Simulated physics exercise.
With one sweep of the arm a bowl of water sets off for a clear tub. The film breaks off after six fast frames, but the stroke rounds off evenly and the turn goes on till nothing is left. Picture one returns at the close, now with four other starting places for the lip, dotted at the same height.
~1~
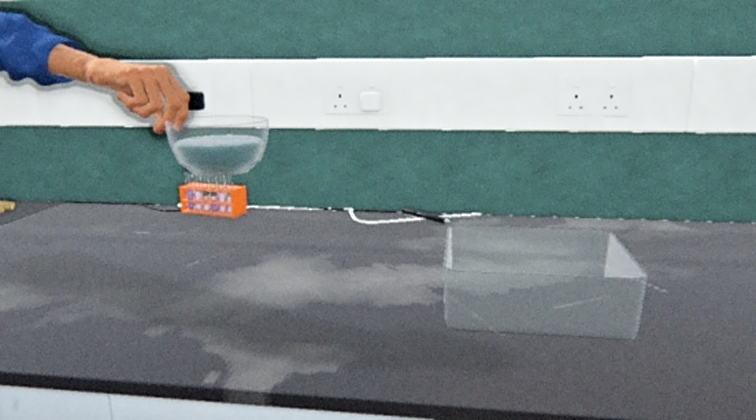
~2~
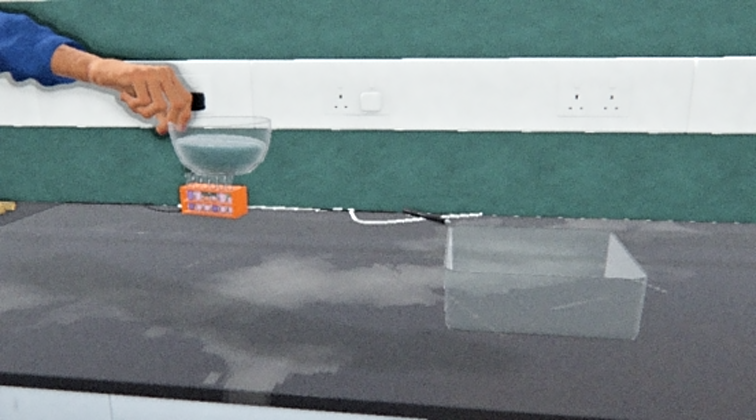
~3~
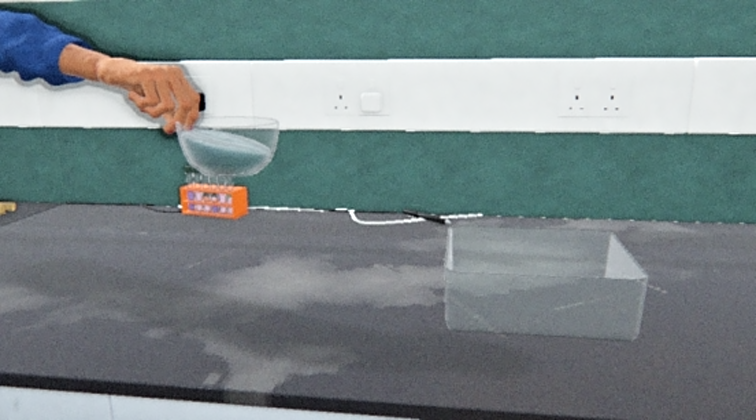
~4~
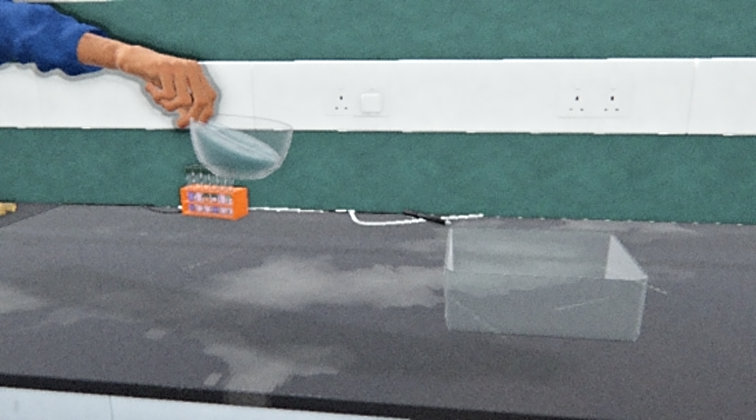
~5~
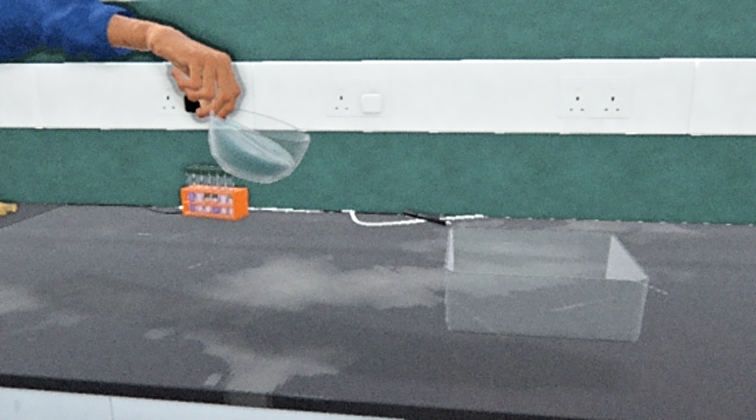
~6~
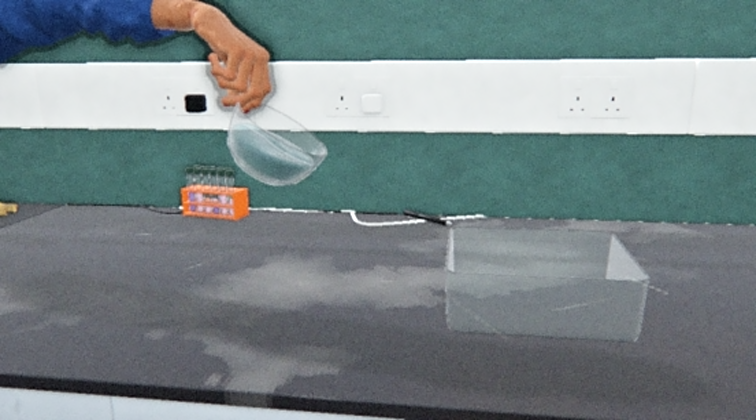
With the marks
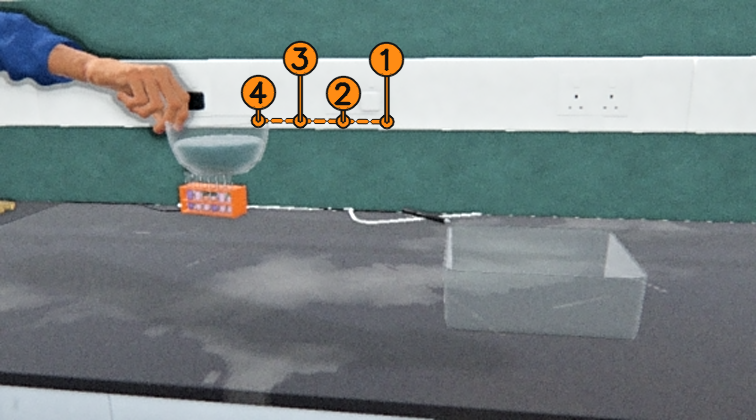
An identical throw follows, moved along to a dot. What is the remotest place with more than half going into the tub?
Take 3.
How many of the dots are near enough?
Three of them.
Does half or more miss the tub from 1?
No, not at all.
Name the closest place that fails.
That is place 4.
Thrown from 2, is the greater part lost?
No, not at all.
On the marked copy, 1 at (386, 121); 2 at (343, 121); 3 at (300, 120); 4 at (258, 120).
Choosing 1, about 81 % lands in the tub, 8 % falls short and 11 % goes beside or beyond.
Choosing 2, about 71 % lands in the tub, 3 % falls short and 27 % goes beside or beyond.
Choosing 3, about 71 % lands in the tub, 10 % falls short and 18 % goes beside or beyond.
Choosing 4, about 12 % lands in the tub, 84 % falls short and 4 % goes beside or beyond.
